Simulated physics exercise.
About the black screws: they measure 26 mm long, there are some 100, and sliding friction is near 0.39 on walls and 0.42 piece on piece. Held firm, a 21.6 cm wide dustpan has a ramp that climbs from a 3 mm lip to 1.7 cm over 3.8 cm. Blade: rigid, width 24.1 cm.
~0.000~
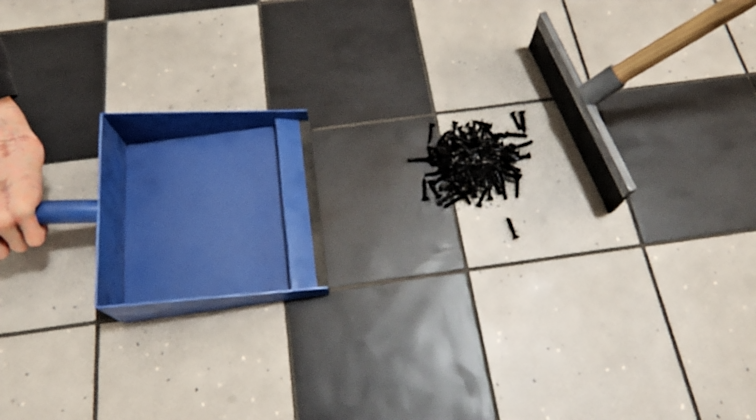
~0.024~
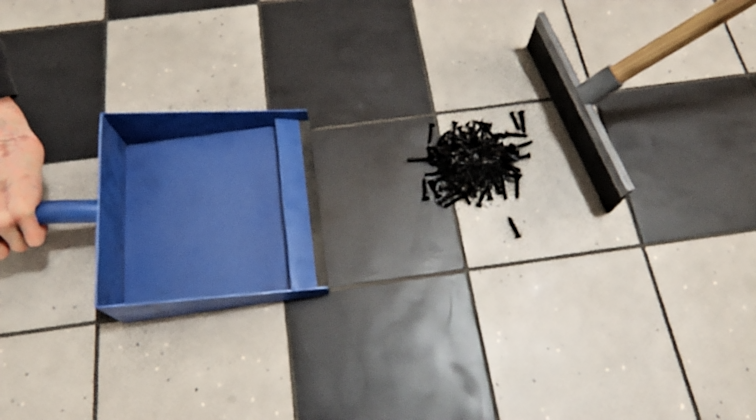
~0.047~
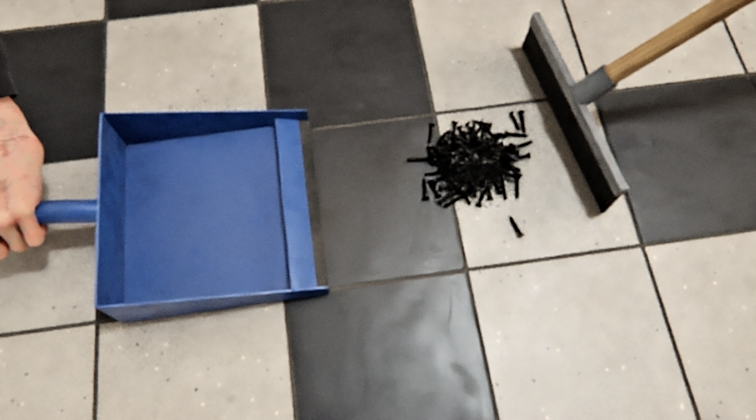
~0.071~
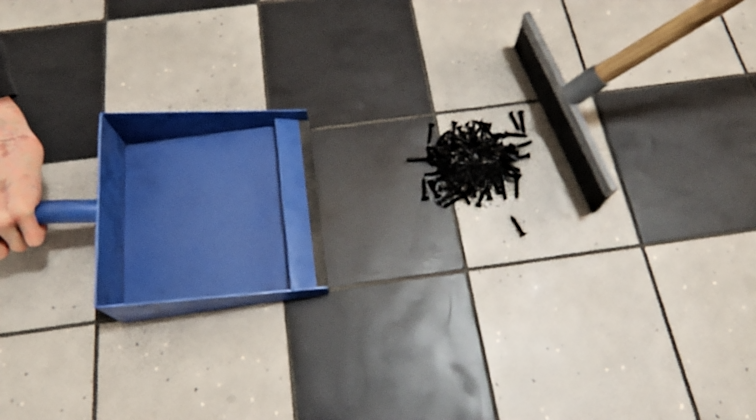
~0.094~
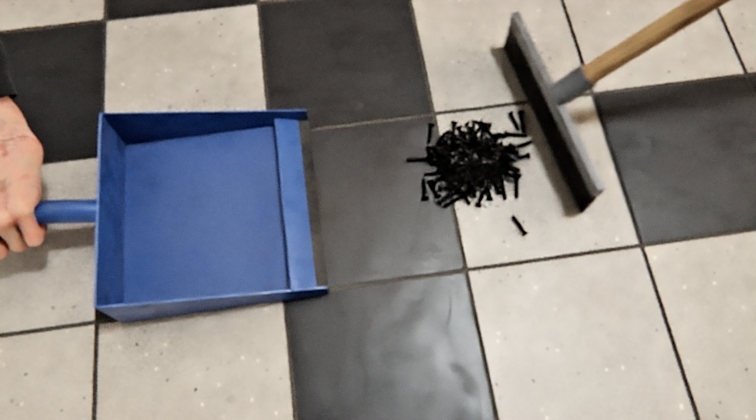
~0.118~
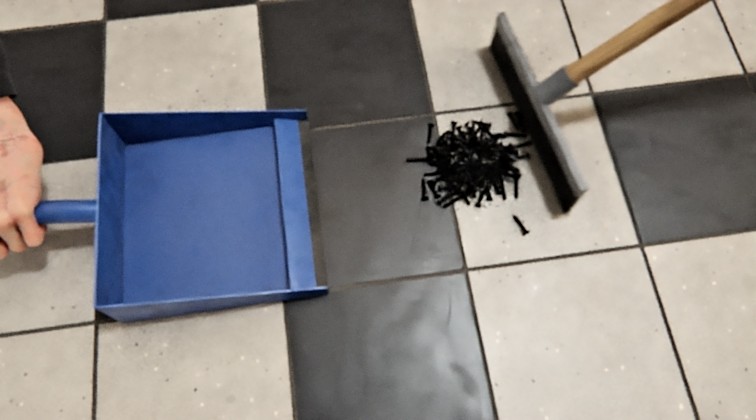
A floor of black and pale speckled square tiles is seen from above at a slant, in a steady view. On the left a hand holds a blue dustpan by its handle, its open side facing right toward a heap of black screws with one lying apart, and a grey broom-like tool with a wooden handle stands at right. The tool slides left, reaching the heap's right edge, while the pan stays still.
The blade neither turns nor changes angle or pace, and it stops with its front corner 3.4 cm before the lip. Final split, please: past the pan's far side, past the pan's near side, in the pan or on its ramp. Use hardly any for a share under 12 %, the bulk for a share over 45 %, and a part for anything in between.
Past the pan's far side: Hardly any, past the pan's near side: Hardly any, in the pan or on its ramp: Hardly any.
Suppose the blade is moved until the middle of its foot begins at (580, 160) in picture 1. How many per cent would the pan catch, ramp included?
The pan and its ramp would take some 10 per cent.
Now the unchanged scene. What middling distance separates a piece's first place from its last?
It works out to some 16 cm.
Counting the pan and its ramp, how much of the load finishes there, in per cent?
Around 5 in a hundred.
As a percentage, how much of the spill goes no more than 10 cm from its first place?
I'd say about 5 per cent.
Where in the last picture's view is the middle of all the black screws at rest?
When it all comes to rest, the middle is near (336, 184).
Then, at 0.27 s, middle of the blade 15 cm from the lip; 0 % over the lip, far side 0 %, near side 0 %.
After 0.38 s, middle of the blade 8 cm from the lip; 0 % over the lip, far side 0 %, near side 0 %.
Then, at 0.61 s, middle of the blade 5 cm from the lip; 5 % over the lip, far side 0 %, near side 0 %.
In the end, at 1.0 s, far side 0 %, near side 0 %, pan 5 %, in front of the lip or behind the blade 95 %.
